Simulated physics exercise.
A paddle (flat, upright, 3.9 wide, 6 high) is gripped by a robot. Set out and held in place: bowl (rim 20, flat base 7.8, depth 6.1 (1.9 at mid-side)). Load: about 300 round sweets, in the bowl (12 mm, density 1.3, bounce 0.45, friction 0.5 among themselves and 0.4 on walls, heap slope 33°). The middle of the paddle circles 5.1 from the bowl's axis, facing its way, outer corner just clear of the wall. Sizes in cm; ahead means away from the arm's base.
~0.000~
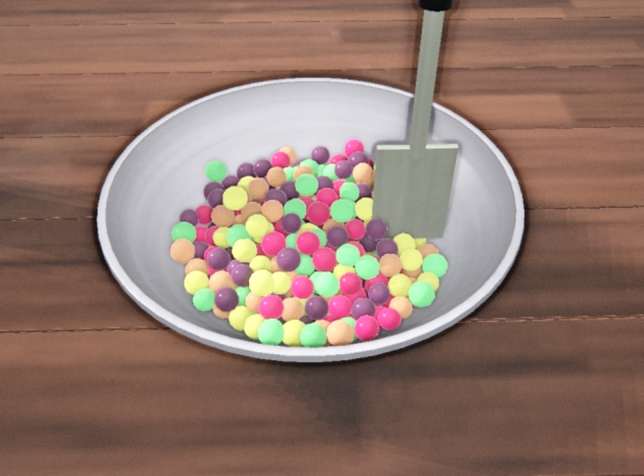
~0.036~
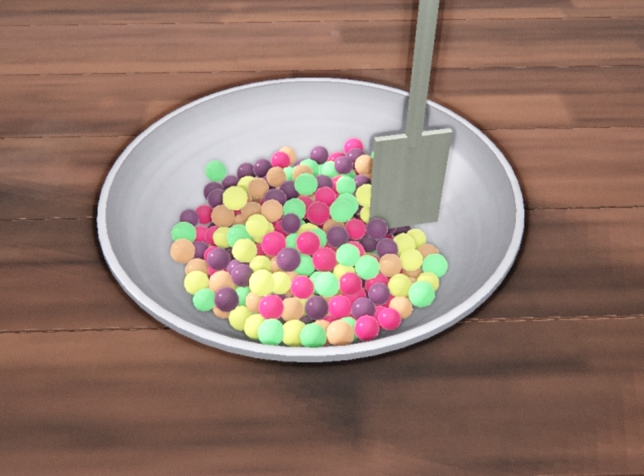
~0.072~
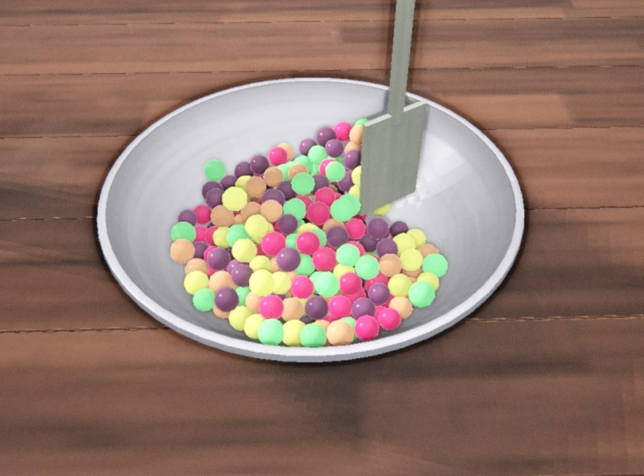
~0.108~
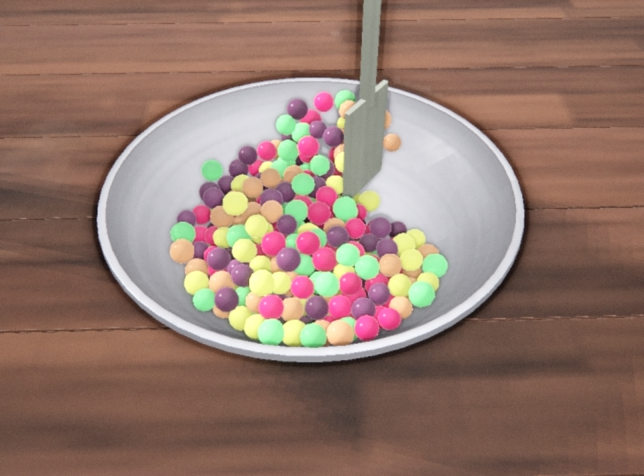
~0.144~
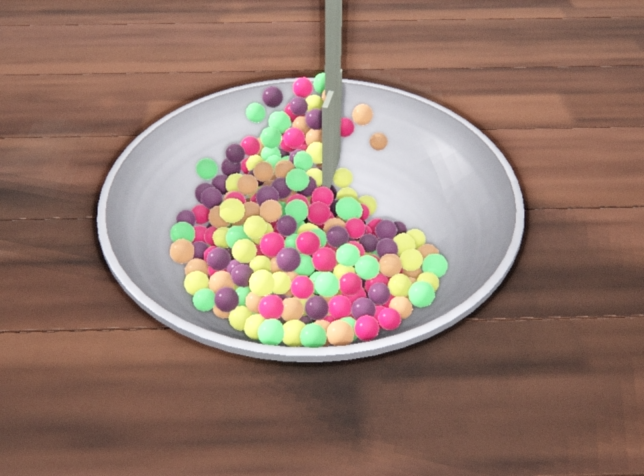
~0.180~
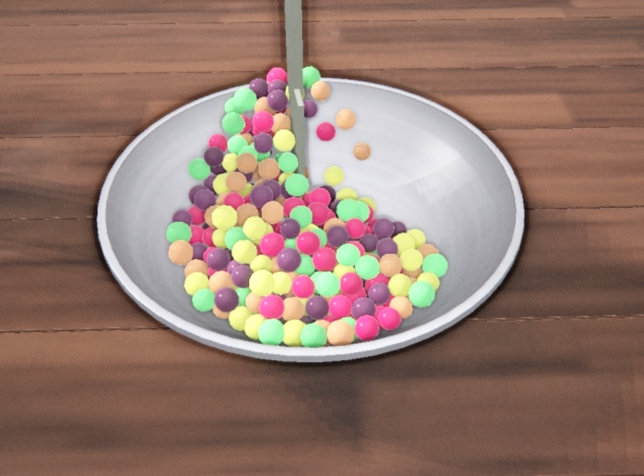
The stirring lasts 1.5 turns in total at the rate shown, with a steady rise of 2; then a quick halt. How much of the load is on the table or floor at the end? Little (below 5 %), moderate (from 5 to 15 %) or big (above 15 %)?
Answer: Moderate; from 5 to 15 % of the round sweets finish on the table or floor.
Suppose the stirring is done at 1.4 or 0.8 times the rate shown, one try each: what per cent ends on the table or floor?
Some 20 and 5 per cent.
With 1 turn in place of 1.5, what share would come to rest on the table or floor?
It would be near 5 per cent.
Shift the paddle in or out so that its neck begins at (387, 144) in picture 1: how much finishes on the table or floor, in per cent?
About 0 per cent.
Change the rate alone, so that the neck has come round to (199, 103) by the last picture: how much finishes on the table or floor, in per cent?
About 25 per cent.
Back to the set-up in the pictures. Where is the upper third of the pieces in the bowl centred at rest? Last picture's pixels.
Around (321, 219).
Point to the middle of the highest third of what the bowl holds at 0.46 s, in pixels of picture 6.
Near (337, 285).
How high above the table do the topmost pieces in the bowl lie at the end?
Some 5.5 cm.
After 0.46 s, 270° round, highest piece 10 above the table; 283 in the bowl, 13 on the table or floor, 3 in flight or on the tool.
After 0.74 s, 82° round, highest piece 7 above the table; 273 in the bowl, 25 on the table or floor, 1 in flight or on the tool.
After 1.08 s, 180° round, highest piece 5 above the table; 273 in the bowl, 26 on the table or floor.
After 1.78 s, 180° round, highest piece 5 above the table; 273 in the bowl, 26 on the table or floor.
At rest, 273 in the bowl, 26 on the table or floor. That is 9 % on the table or floor.
